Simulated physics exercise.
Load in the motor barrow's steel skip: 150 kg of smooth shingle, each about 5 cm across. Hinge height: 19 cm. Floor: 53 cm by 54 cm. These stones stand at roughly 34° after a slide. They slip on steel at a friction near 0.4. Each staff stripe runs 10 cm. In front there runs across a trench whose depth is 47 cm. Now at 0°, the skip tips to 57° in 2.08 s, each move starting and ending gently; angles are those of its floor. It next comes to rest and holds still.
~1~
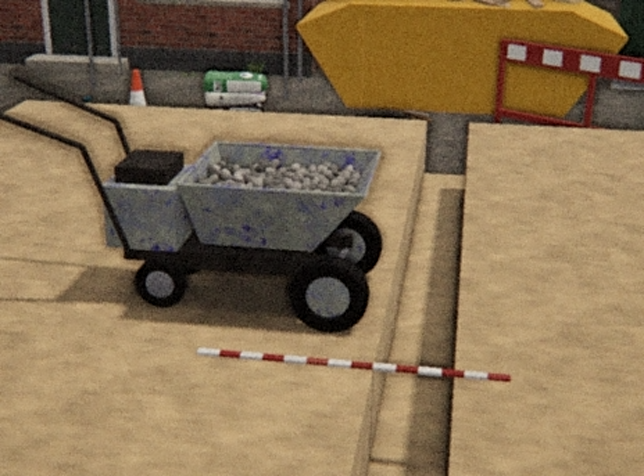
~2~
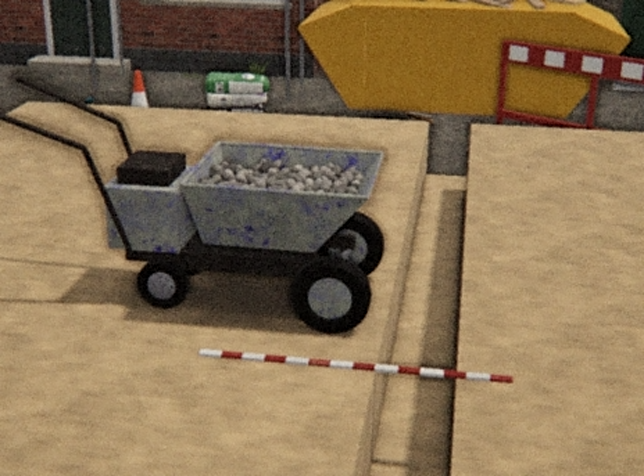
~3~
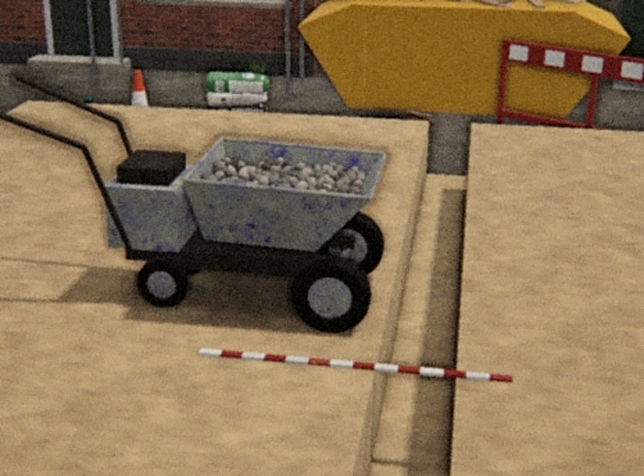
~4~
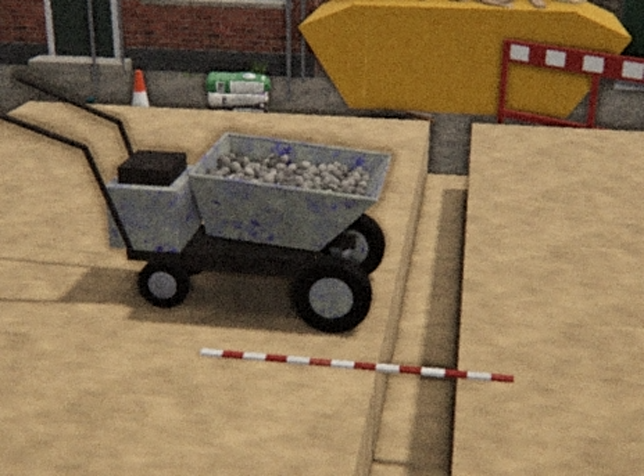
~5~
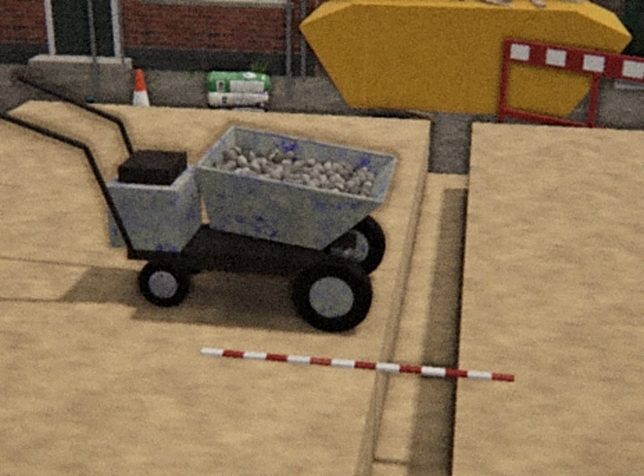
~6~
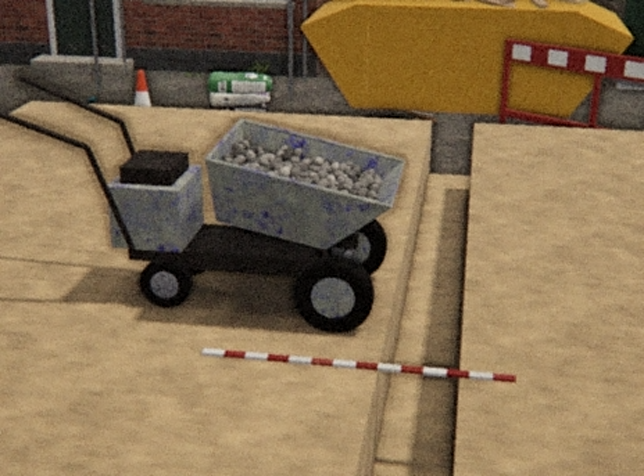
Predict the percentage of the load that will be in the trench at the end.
Predicted: Roughly 34 %.
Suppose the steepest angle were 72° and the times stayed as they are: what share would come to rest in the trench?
In that case near 30 per cent.
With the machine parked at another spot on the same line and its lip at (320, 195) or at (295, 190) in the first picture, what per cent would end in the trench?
Roughly 70 percent for the first, and 80 percent for the second.
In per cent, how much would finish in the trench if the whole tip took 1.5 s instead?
I'd put it at some 30 in a hundred.
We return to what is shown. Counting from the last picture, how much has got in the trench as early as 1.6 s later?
Roughly 5% by that time.
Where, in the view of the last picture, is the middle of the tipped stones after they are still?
Centre estimate: Around (482, 311).
Then, 1.0 s after the last picture the floor is at 48°, 100 % in the skip; the foremost stones are at (440, 239).
Then, 1.6 s after the last picture the floor is at 57°, 67 % in the skip, 5 % in the trench, 28 % past the trench; the foremost stones are at (561, 327).
Then, 1.9 s after the last picture the floor is at 57°, 49 % in the skip, 8 % in the trench, 43 % past the trench; the foremost stones are at (638, 327).
Then, 3.9 s after the last picture the floor is at 57°, 21 % in the skip, 34 % in the trench, 45 % past the trench; the foremost stones are past the picture's edge.
